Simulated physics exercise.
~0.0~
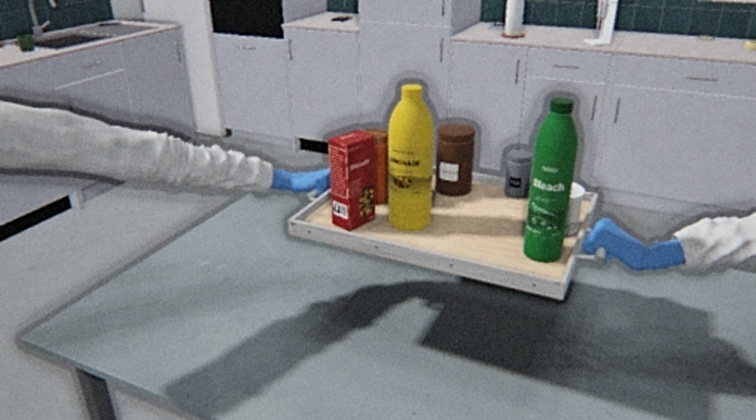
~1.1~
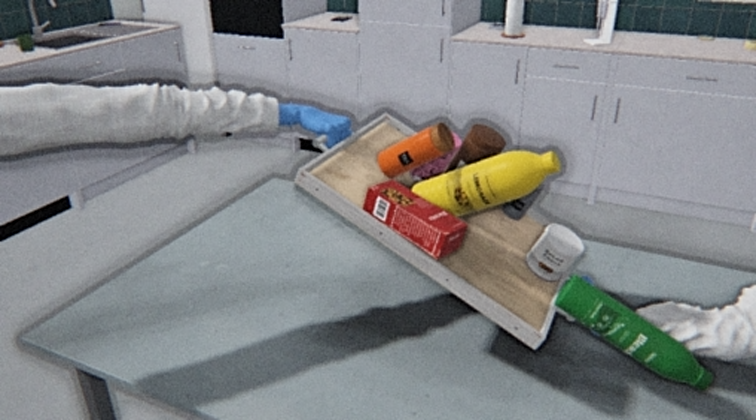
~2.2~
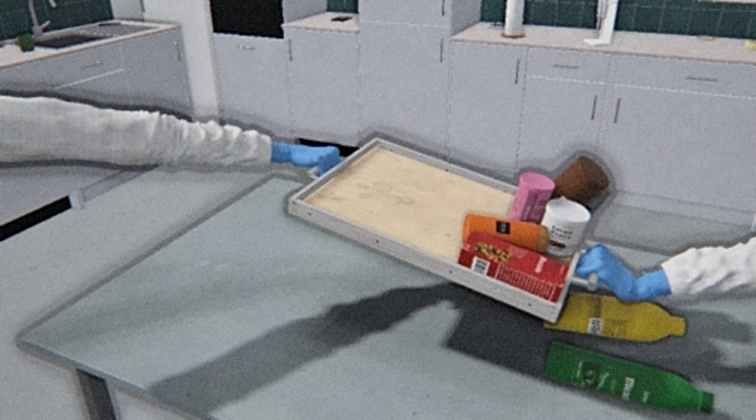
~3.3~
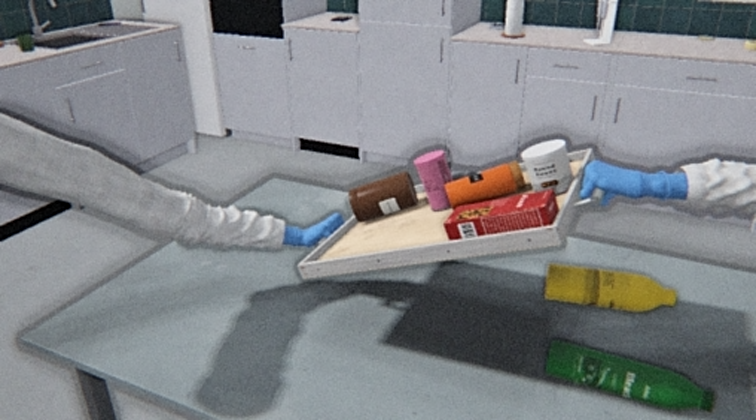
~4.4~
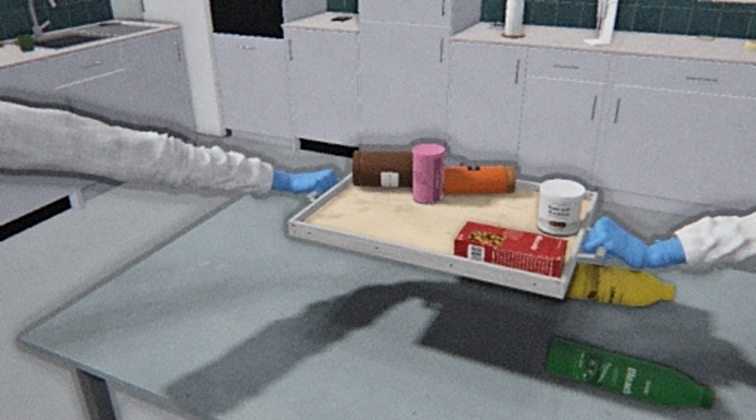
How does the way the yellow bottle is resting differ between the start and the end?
At the start the yellow bottle stands upright on the tray, and at the end it is lying on its side off the tray.
The video shows two gloved hands holding a tray of bottles, jars, tins and a carton, tipping it down to the right so a green bottle and then a yellow bottle leave it, then tilting it left and levelling it with several toppled items still aboard.
